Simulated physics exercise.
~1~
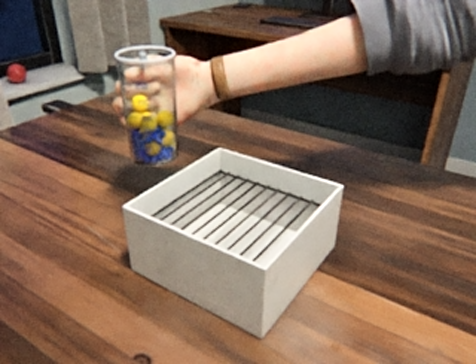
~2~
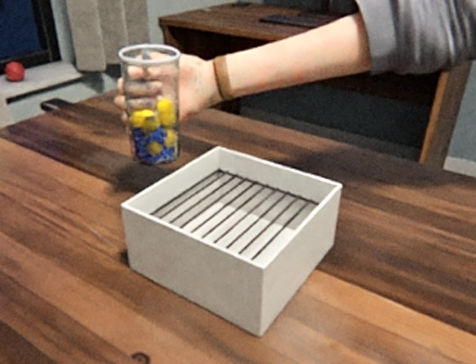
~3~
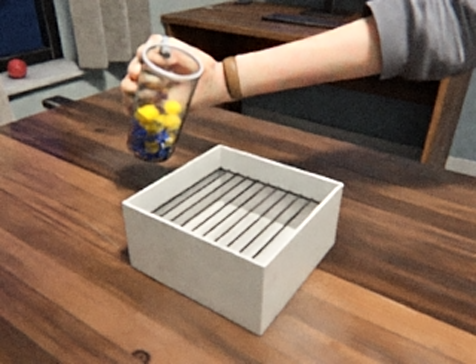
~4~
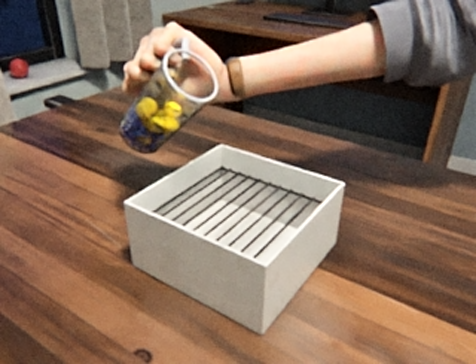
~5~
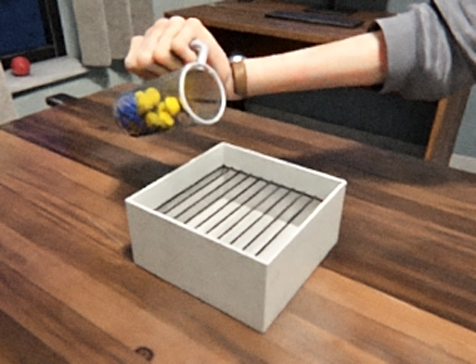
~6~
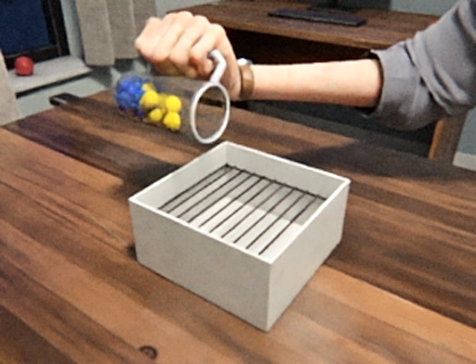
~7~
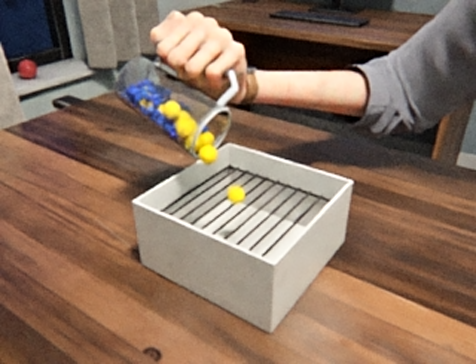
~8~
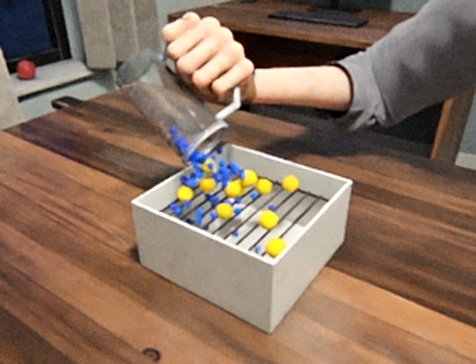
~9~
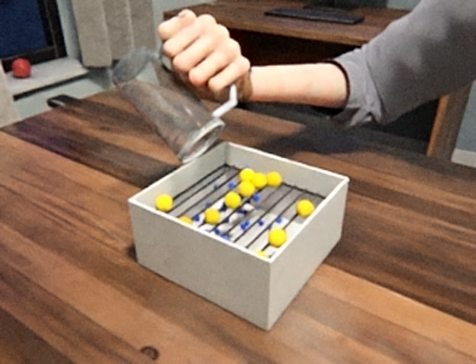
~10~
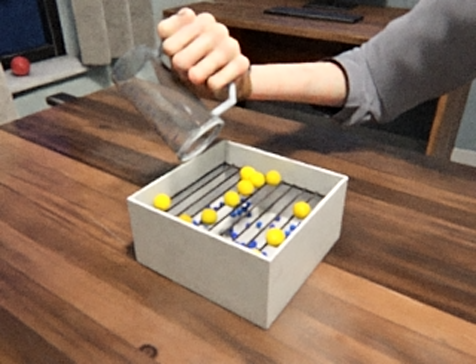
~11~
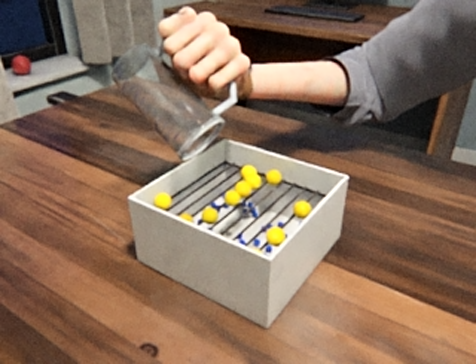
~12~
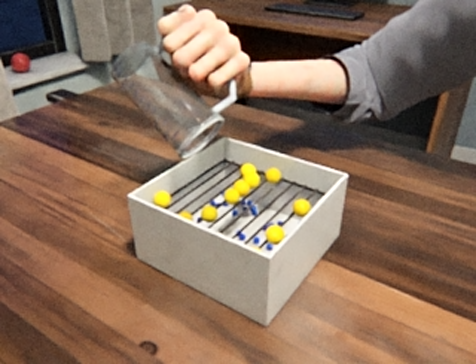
To begin with, a hand holds a clear cup of yellow balls and smaller blue pieces upright above a white, open box with dark wires across it, on a wooden table. The hand tilts the cup to the right until it lies on its side, with the pieces still inside. As it tips further, a few yellow balls roll out first, and then the rest pours down in a mixed rush. The emptied cup stays tilted over the box while the pieces settle. Finally, the yellow balls rest on the wires, while the blue pieces lie beneath them.
